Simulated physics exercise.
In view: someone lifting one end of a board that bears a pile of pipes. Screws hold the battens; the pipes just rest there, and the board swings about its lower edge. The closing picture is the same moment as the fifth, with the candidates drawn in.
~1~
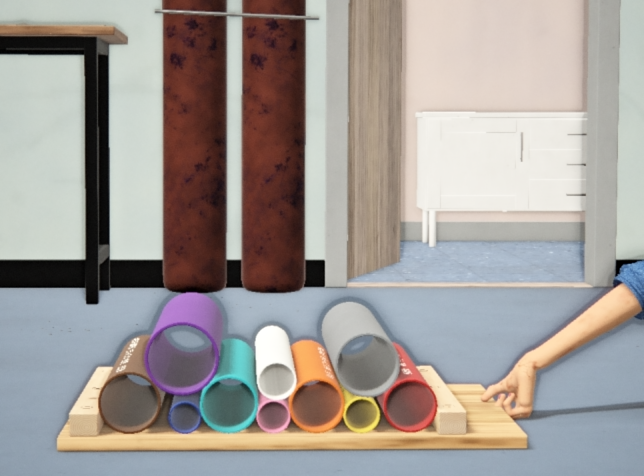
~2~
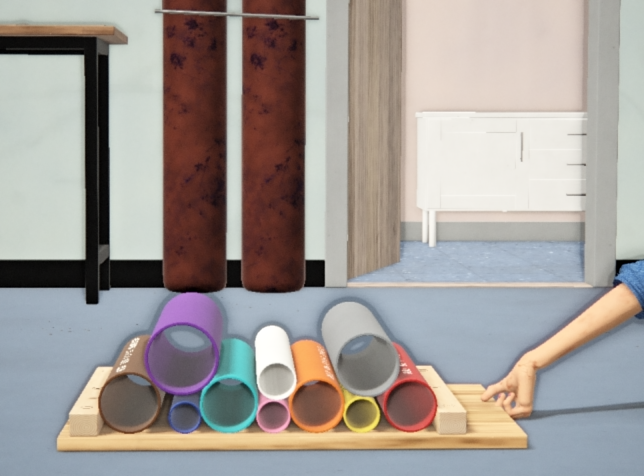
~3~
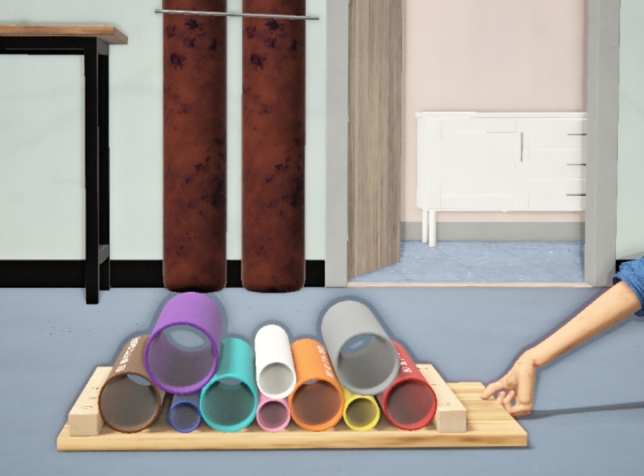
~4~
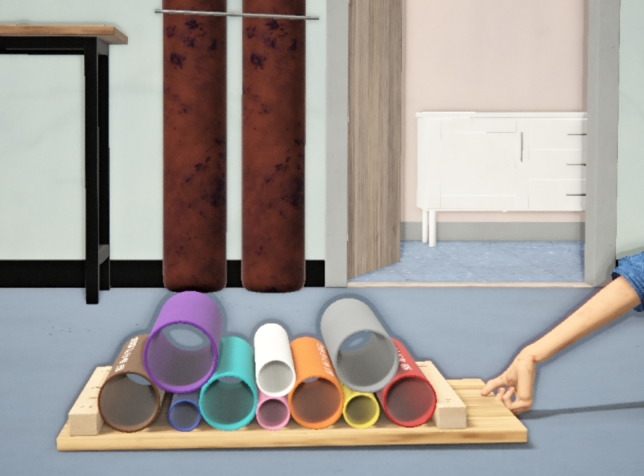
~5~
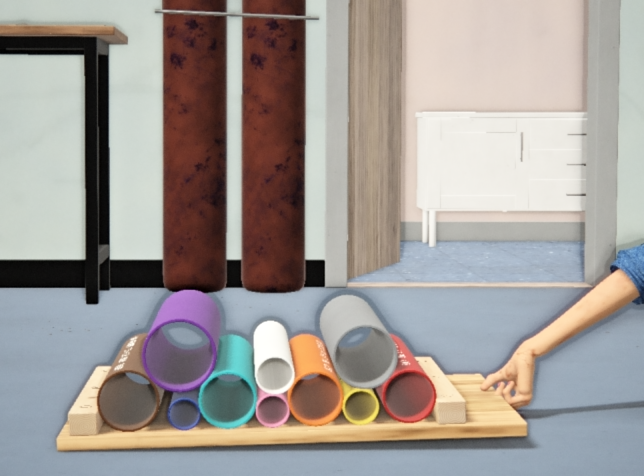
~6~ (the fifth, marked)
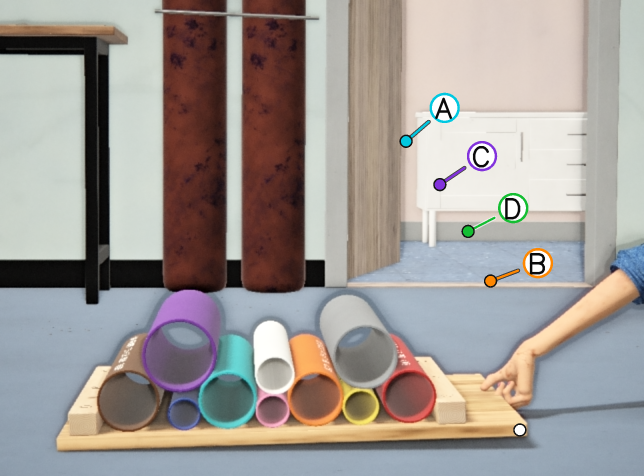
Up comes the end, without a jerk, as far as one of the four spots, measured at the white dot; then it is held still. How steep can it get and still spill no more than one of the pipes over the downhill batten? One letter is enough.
Lift it to A and no more.
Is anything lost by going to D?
No, at D.
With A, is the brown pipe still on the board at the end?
Yes.
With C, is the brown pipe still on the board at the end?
Yes.
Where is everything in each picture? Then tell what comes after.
The first picture shows orange pipe (317, 406); yellow pipe (362, 415); red pipe (411, 406).
The second picture shows red pipe (411, 405); grey pipe (367, 365).
The third picture shows board (289, 403); orange pipe (317, 404); yellow pipe (361, 413); pink pipe (274, 415).
The fourth picture shows board (289, 401); brown pipe (129, 402); turquoise pipe (229, 402); blue pipe (185, 416).
The fifth picture shows board (289, 398); brown pipe (128, 401); blue pipe (185, 414).
On the copy, A at (406, 141); B at (491, 281); C at (440, 184); D at (468, 231); the white dot at (520, 430).
On A. First, board at 21°.
Then, board at 40°.
Finally, board at 41°, none over the low batten.
By contrast, B none over the low batten; C none over the low batten; D none over the low batten.
